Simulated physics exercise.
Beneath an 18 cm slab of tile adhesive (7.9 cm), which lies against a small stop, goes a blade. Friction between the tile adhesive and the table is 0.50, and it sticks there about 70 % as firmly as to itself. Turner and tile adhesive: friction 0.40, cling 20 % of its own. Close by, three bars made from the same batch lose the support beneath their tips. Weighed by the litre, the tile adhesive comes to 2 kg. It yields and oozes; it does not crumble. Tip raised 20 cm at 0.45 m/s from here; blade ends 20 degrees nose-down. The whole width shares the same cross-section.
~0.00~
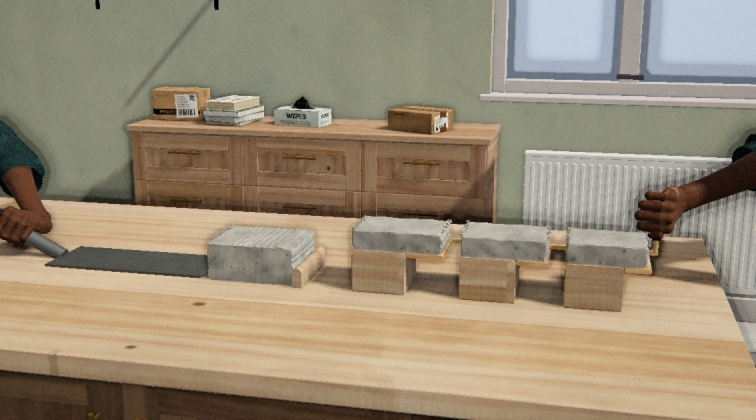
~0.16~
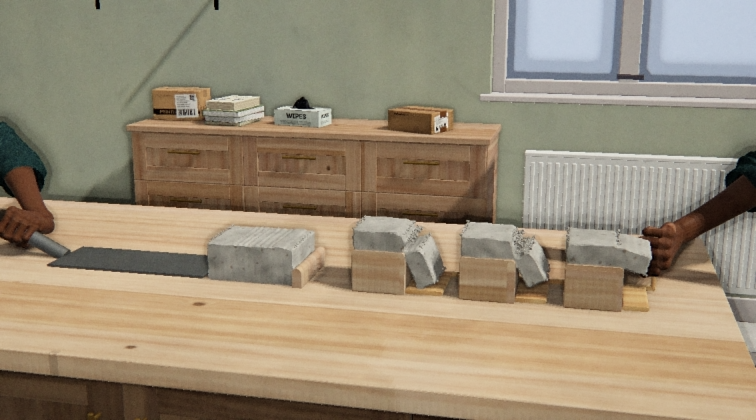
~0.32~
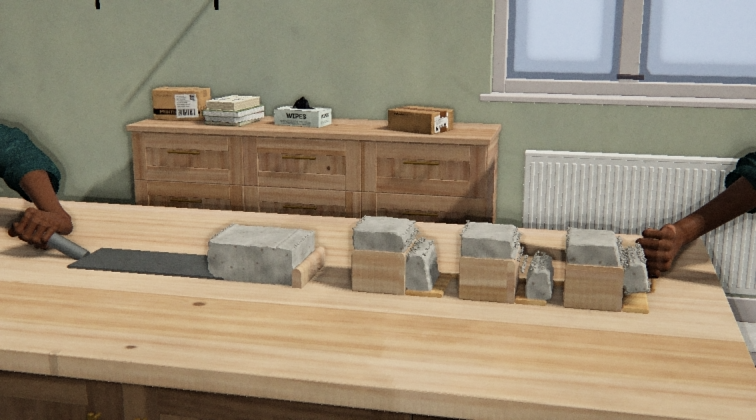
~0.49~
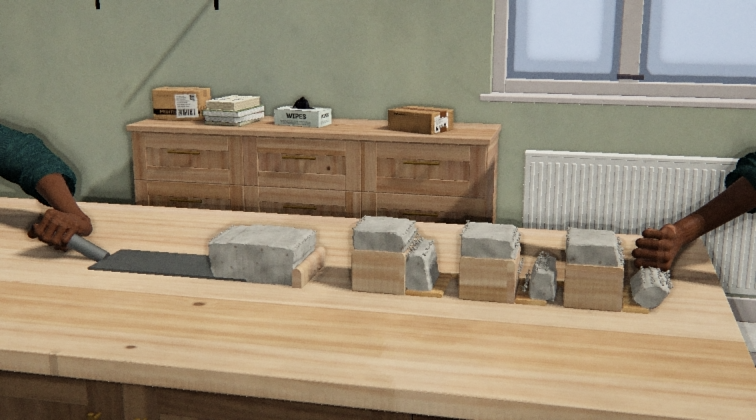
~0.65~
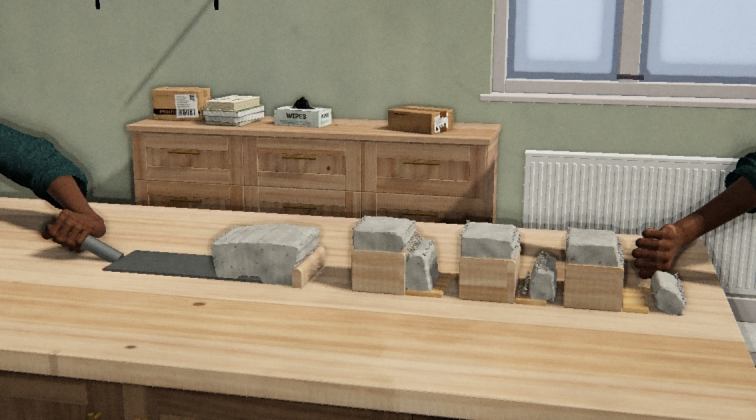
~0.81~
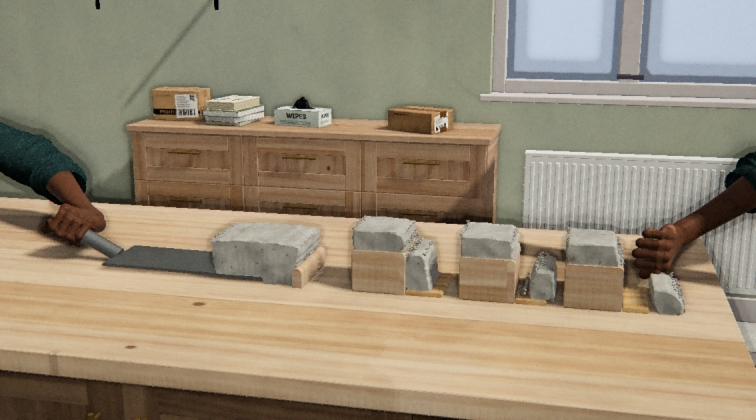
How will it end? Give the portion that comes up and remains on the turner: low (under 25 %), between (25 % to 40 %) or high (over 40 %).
A sizeable result, over 40 %.
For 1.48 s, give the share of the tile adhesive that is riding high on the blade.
It should be near 45 per cent.
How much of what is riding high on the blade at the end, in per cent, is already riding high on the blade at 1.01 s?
Around 70 out of 100.
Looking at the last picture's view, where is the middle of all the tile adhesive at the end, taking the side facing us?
Look near (253, 219) in the final picture.
After 1.01 s, the tip is 9.3 cm up.
After 1.24 s, the tip is 19 cm up.
After 1.48 s, the tip is 20 cm up and 45 % is riding high on the blade.
After 1.71 s, the tip is 20 cm up and 45 % is riding high on the blade.
After 1.90 s, the tip is 20 cm up and 45 % is riding high on the blade.
